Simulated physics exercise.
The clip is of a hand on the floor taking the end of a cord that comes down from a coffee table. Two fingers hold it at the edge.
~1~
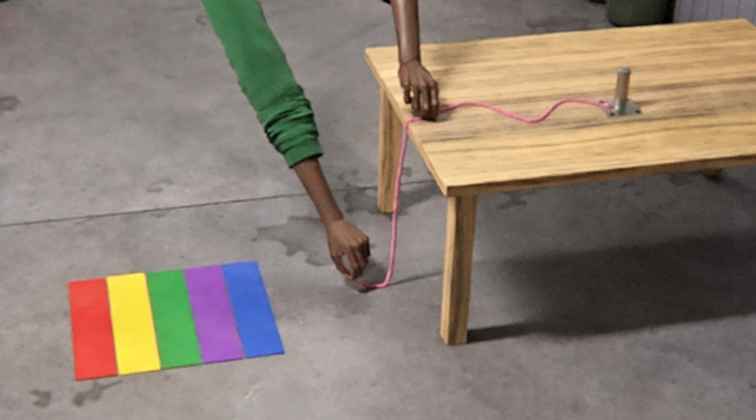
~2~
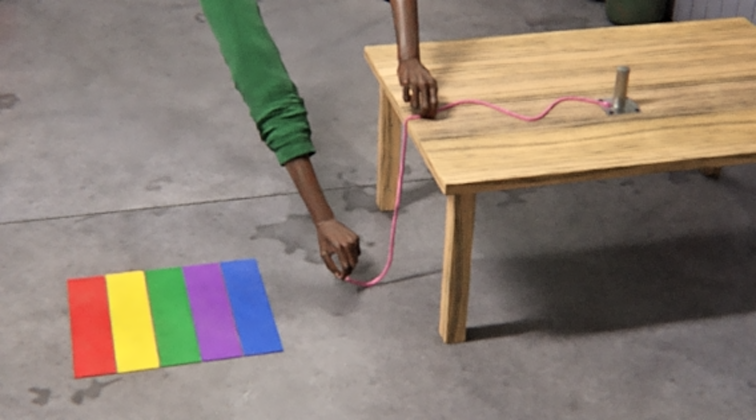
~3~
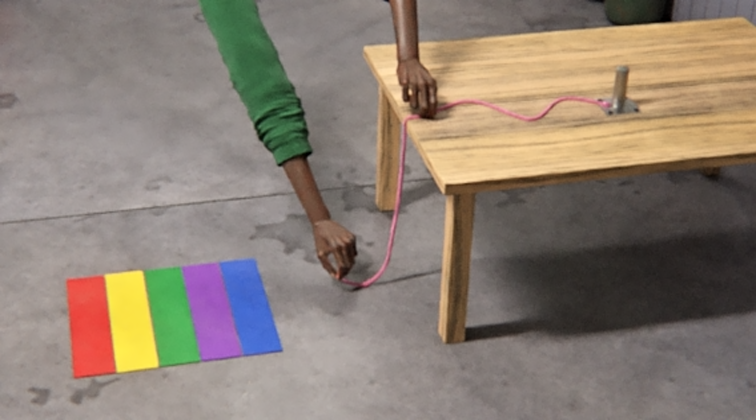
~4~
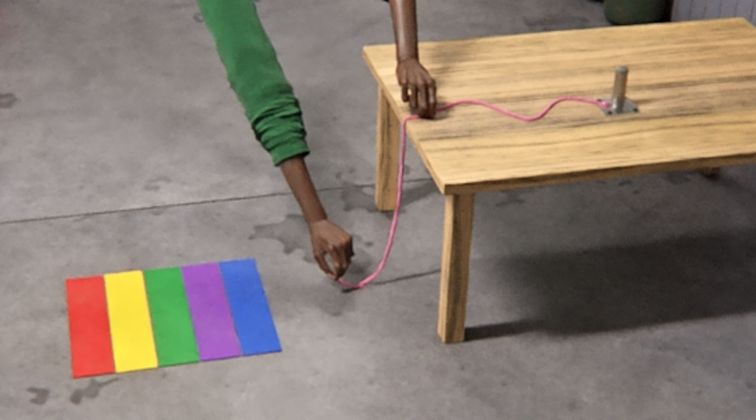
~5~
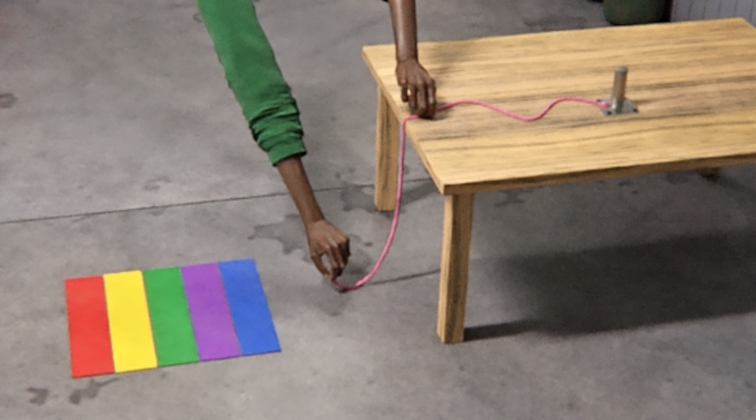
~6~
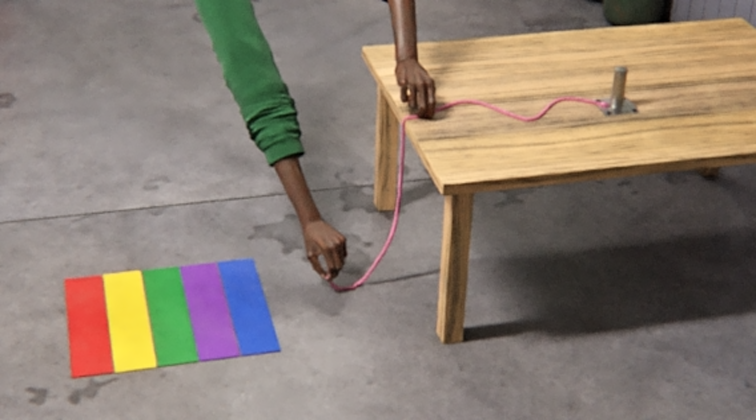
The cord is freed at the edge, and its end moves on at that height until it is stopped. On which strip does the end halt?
The green one.
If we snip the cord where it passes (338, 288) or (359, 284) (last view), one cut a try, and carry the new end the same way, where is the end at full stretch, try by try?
In that order: (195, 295) and (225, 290).
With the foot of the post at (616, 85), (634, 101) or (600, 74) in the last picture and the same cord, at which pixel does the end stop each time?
Try by try, around (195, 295), (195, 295) and (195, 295).
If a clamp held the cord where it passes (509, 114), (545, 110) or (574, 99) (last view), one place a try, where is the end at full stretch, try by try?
Near (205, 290), (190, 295) and (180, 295).
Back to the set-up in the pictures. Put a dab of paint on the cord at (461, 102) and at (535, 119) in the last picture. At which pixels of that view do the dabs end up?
They go to (425, 118) and to (508, 113).
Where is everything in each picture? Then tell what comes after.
In the first frame, end (351, 277); blue (260, 337); purple (220, 343); green (179, 348); yellow (137, 353); red (95, 359).
In the second frame, end (341, 276); cord through (576, 99) (527, 119) (458, 103) (405, 133) (398, 202) (388, 267).
In the third frame, end (338, 276).
In the fourth frame, end (334, 277); cord through (574, 99) (526, 119) (457, 103) (405, 133) (399, 202) (381, 266).
In the fifth frame, end (331, 277).
In the sixth frame, end (328, 277); cord through (573, 99) (525, 119) (456, 103) (404, 133) (399, 202) (375, 265).
Early on, end near (252, 286); over blue.
Midway, end near (201, 292); over purple.
At the end of the slack, end near (170, 296); over green. It halts on the green strip.
